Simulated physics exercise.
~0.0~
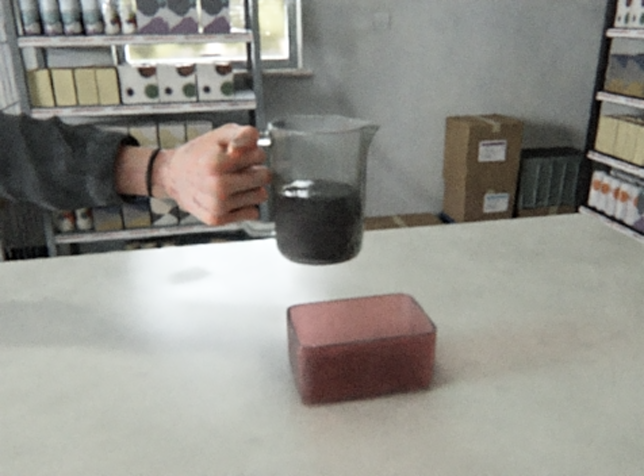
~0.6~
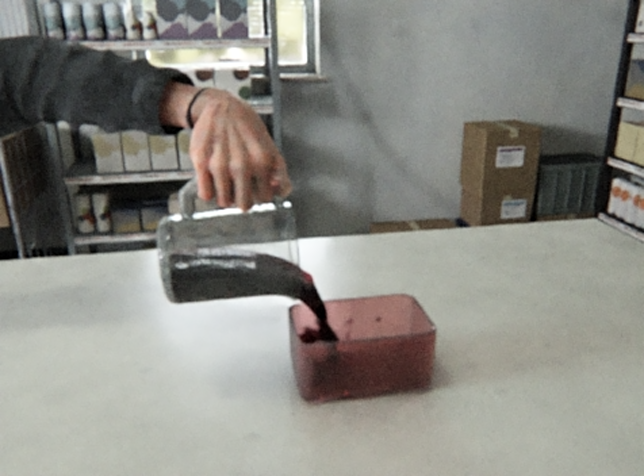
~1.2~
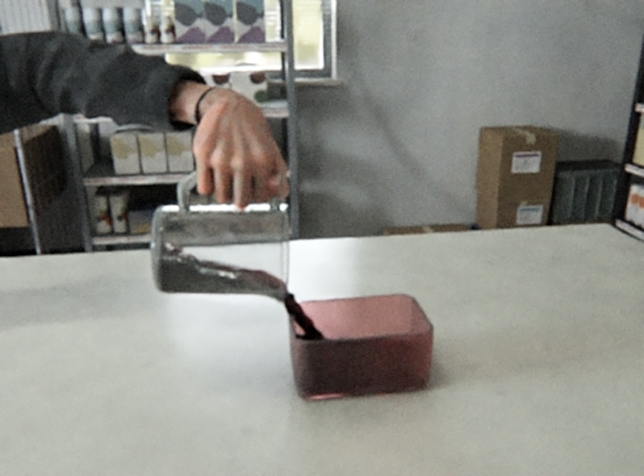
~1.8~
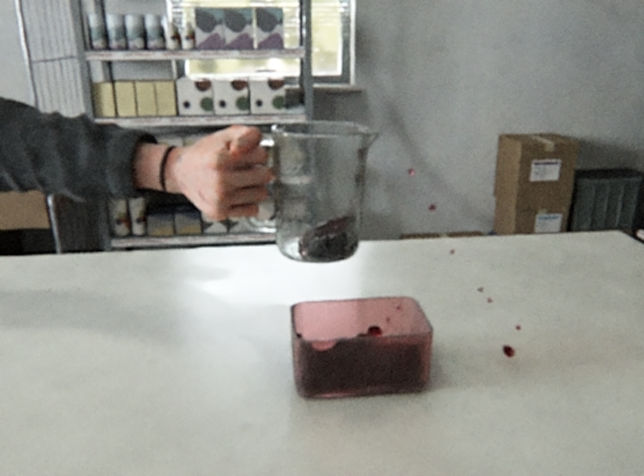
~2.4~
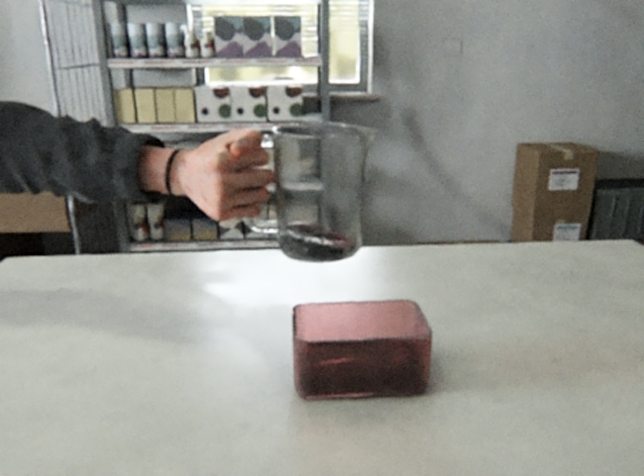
To begin with, a hand at the left holds a clear pitcher of dark red wine above an empty, see-through pinkish food box on a pale counter, with stocked shelves behind. The hand tips the pitcher steeply to the right, and a dark stream runs into the box. In a second go, it pours again at a steep tilt while the view drifts slightly sideways. As the pitcher swings back upright, a few red drops scatter to the right of the box. Finally, the hand holds the pitcher level with a little wine left, above the box of dark red wine.
